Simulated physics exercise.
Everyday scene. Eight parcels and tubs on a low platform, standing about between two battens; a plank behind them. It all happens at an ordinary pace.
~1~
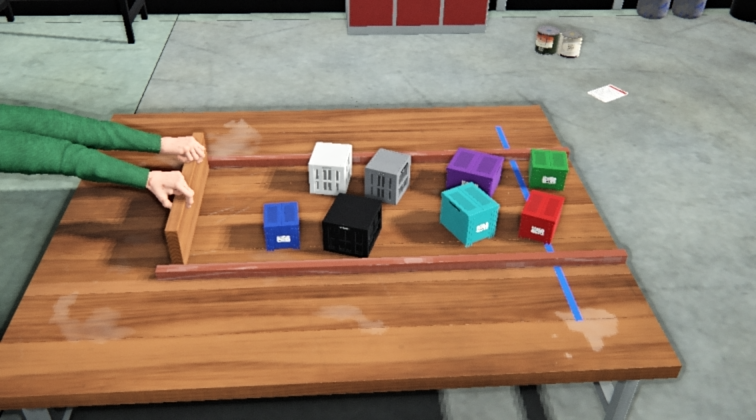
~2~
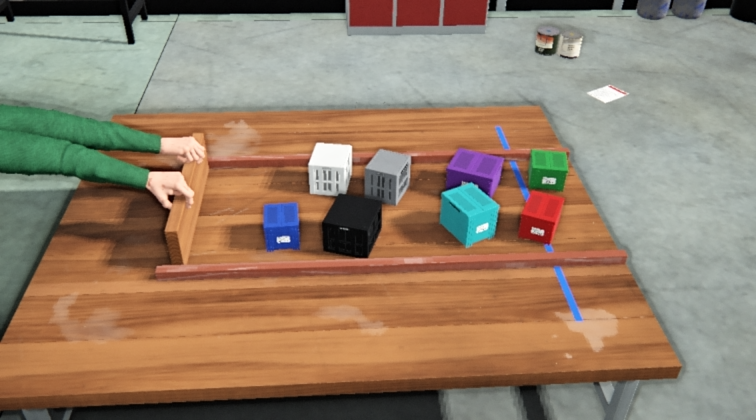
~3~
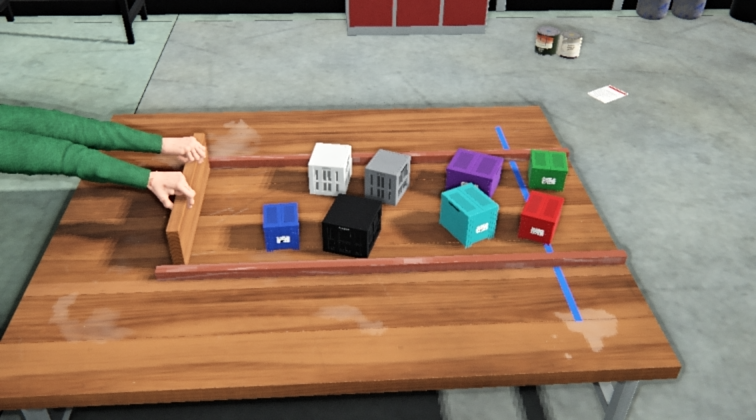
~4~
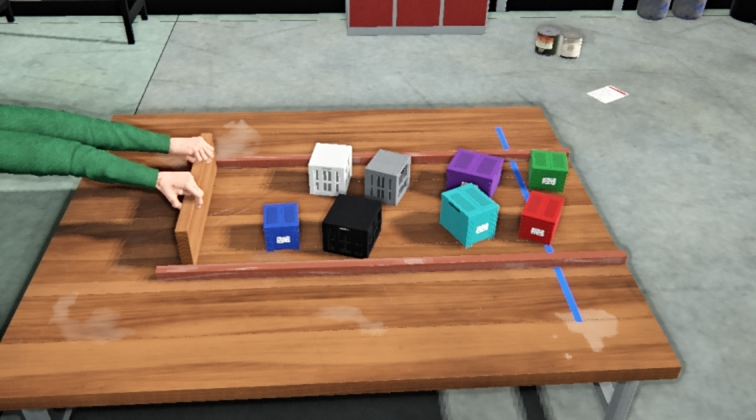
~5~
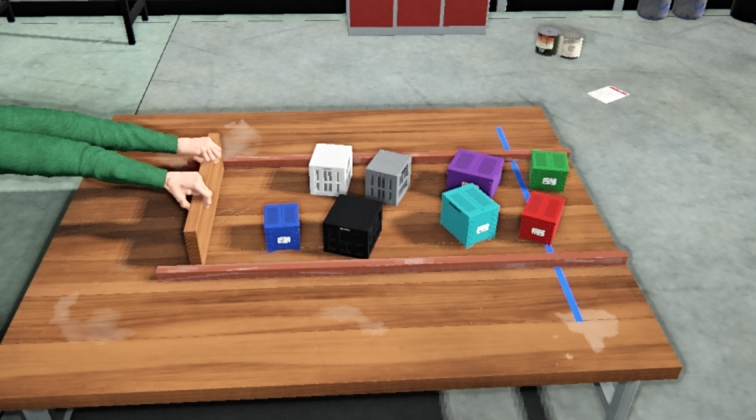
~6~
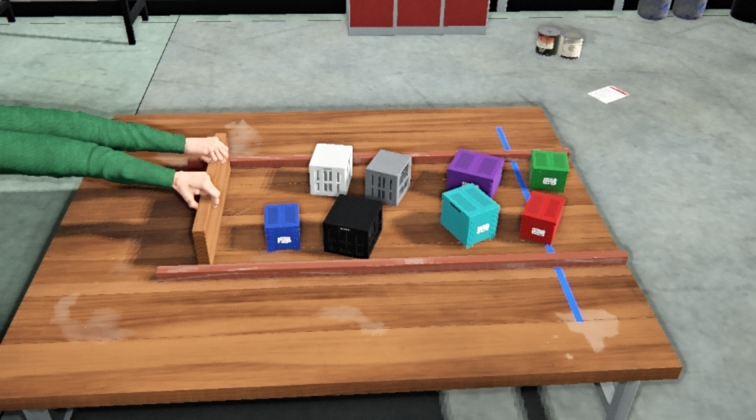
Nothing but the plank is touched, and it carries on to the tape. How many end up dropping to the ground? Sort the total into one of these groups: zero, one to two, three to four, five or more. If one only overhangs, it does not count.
It goes in the group three to four.
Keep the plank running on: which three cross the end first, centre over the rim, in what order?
Order: Green tote, red tote, purple tote.
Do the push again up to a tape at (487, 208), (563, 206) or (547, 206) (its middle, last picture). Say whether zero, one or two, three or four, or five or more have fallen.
1 or 2, at least five, five or over.
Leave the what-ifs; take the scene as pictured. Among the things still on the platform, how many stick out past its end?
The overhang total is 2.
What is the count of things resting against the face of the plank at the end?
2 are in contact with it.
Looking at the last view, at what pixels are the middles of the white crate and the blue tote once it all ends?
The white crate at (538, 164), the blue tote at (560, 219).
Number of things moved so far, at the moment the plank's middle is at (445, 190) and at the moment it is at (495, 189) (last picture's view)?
At first I count 8, and then 8.
Soon after, none off yet; green tote at rest near (548, 171); red tote at rest near (542, 218); purple tote at rest near (475, 176).
After that, none off yet; green tote at rest near (548, 171); red tote at rest near (542, 218); purple tote displaced a little near (490, 175).
And then, none off yet; green tote tilting well over near (599, 175); red tote displaced about its own width near (608, 213); purple tote displaced well along near (558, 171).
In the end, the number that fall off is three or four; gone, turquoise tote, purple tote, red tote and green tote.
